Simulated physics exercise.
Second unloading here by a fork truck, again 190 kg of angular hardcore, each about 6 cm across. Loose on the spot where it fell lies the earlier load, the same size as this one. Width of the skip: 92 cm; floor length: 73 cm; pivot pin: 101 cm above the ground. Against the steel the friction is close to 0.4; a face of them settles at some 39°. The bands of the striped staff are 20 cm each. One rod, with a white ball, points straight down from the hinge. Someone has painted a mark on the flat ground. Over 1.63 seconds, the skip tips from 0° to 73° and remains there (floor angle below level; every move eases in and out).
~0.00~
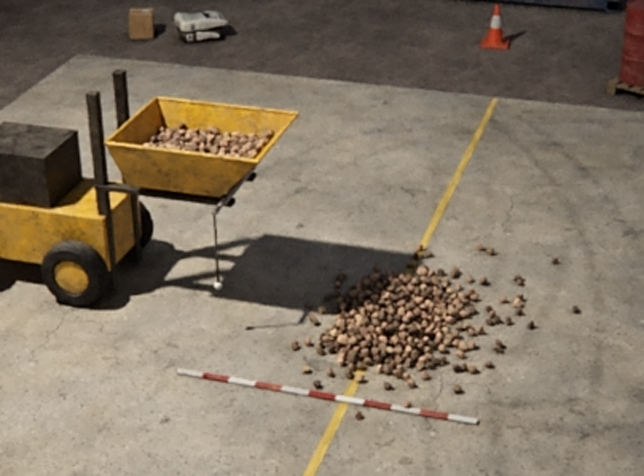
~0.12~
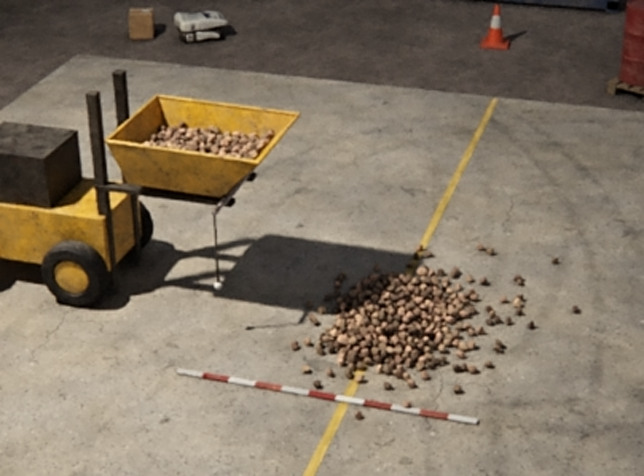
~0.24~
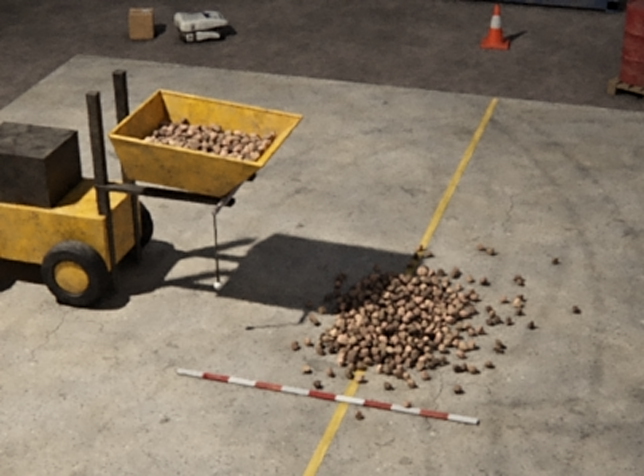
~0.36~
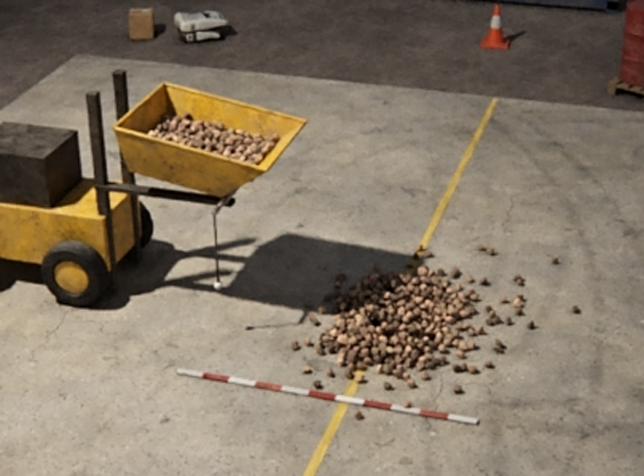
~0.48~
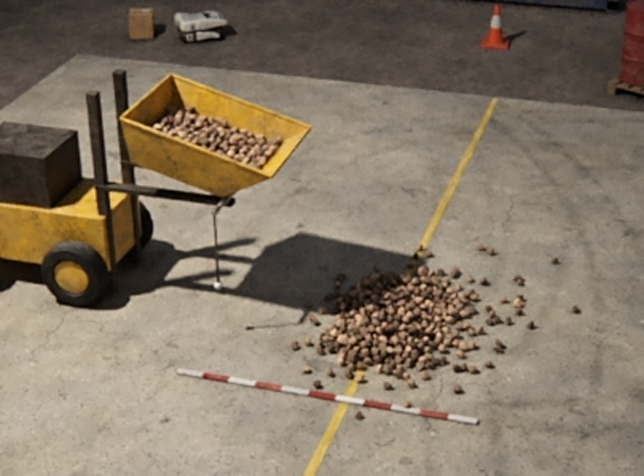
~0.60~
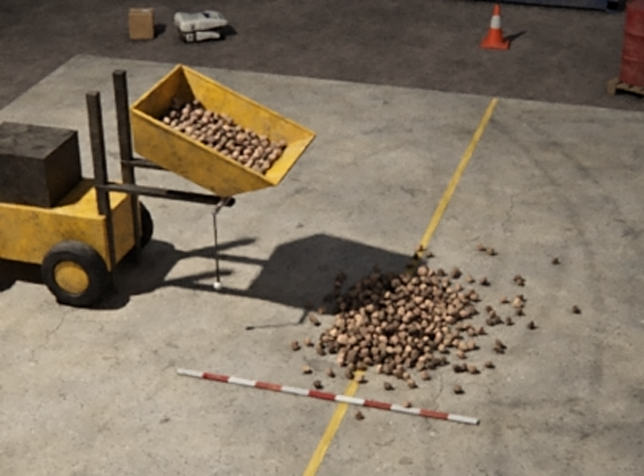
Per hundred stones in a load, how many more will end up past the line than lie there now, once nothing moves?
Roughly 9 more per hundred.
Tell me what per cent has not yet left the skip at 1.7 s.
It holds some 70 percent.
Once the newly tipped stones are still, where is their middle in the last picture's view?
Around (346, 301).
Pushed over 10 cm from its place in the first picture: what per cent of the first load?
Roughly 0 % of them.
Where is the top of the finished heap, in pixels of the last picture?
Note: Crest near (356, 284).
After 1.2 s the floor is at 61°; in per cent of one load, 100 in the skip, 44 short of the line, 56 past the line; the foremost stones are at (528, 308).
After 1.7 s the floor is at 73°; in per cent of one load, 71 in the skip, 73 short of the line, 56 past the line; the foremost stones are at (528, 308).
After 2.1 s the floor is at 73°; in per cent of one load, 24 in the skip, 117 short of the line, 59 past the line; the foremost stones are at (528, 308).
After 4.4 s the floor is at 73°; in per cent of one load, 0 in the skip, 135 short of the line, 65 past the line; the foremost stones are at (528, 308). Net gain past the line, 9.
